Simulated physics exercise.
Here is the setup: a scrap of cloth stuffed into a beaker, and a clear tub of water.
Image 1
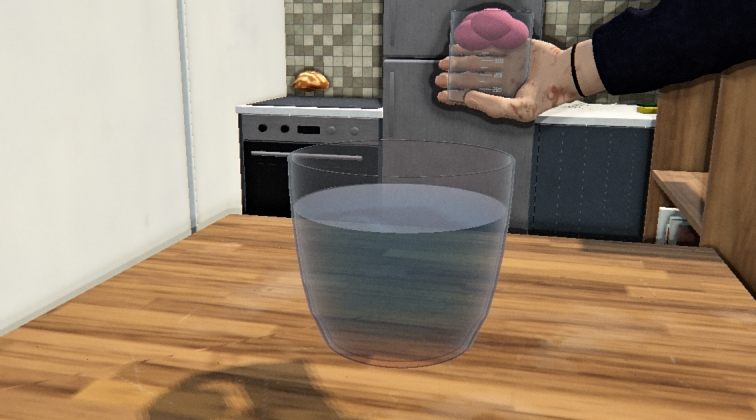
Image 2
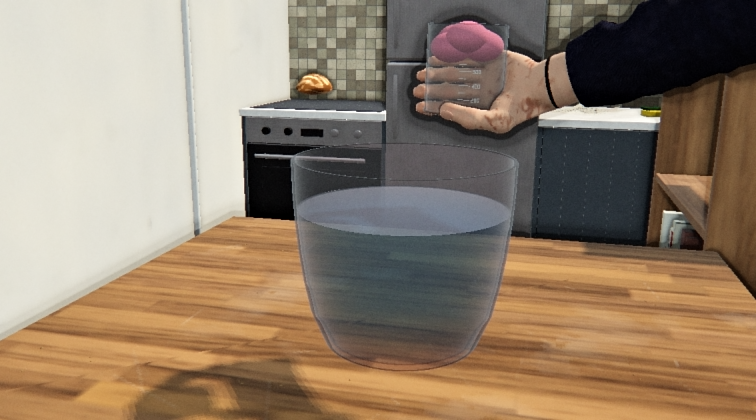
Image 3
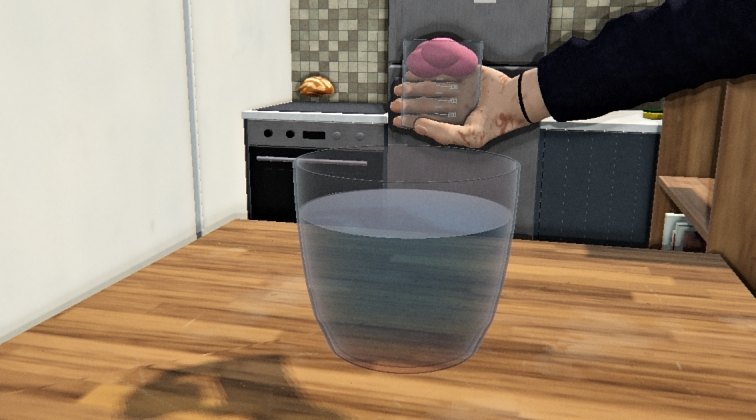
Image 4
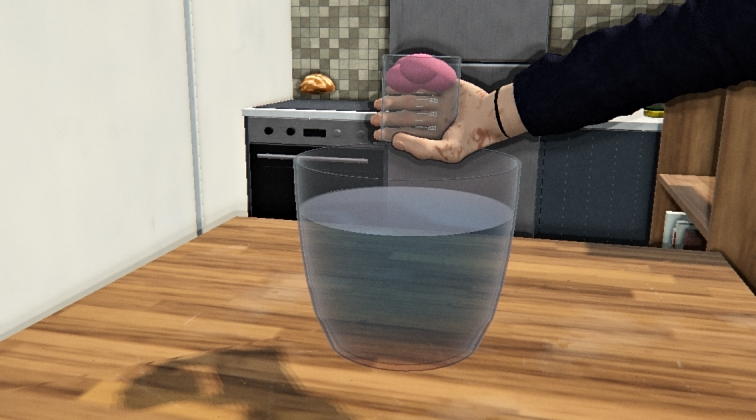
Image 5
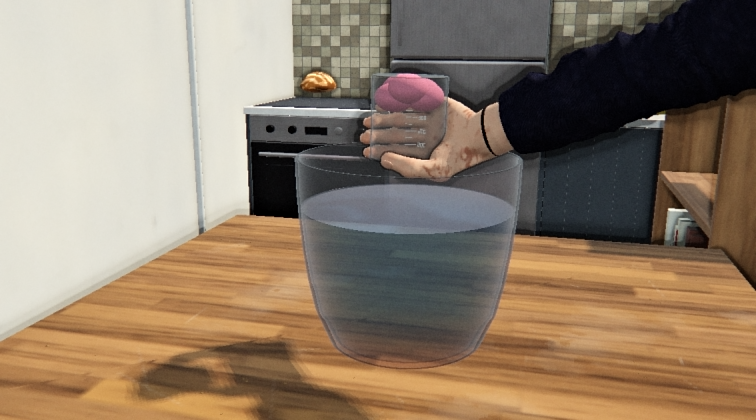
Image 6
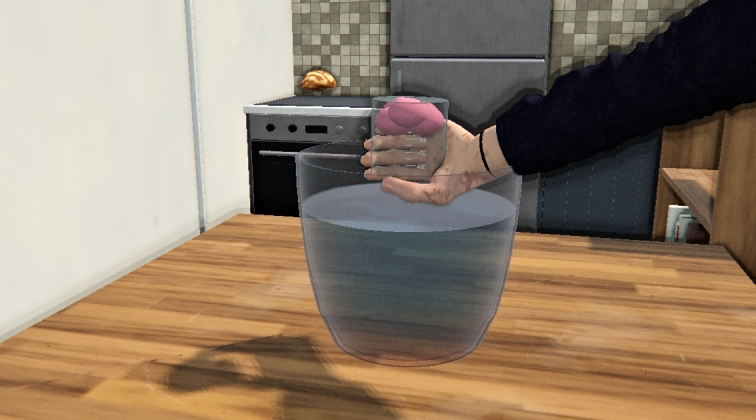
In a kitchen, a hand lowers a beaker holding pink cloth toward water in a clear tub.
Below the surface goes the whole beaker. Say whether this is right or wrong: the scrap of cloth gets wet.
Wrong.
Shortly, the beaker enters the water.
Then, air is trapped inside and holds the level down.
At the finish, the beaker is under, still full of air, and the scrap of cloth is dry.
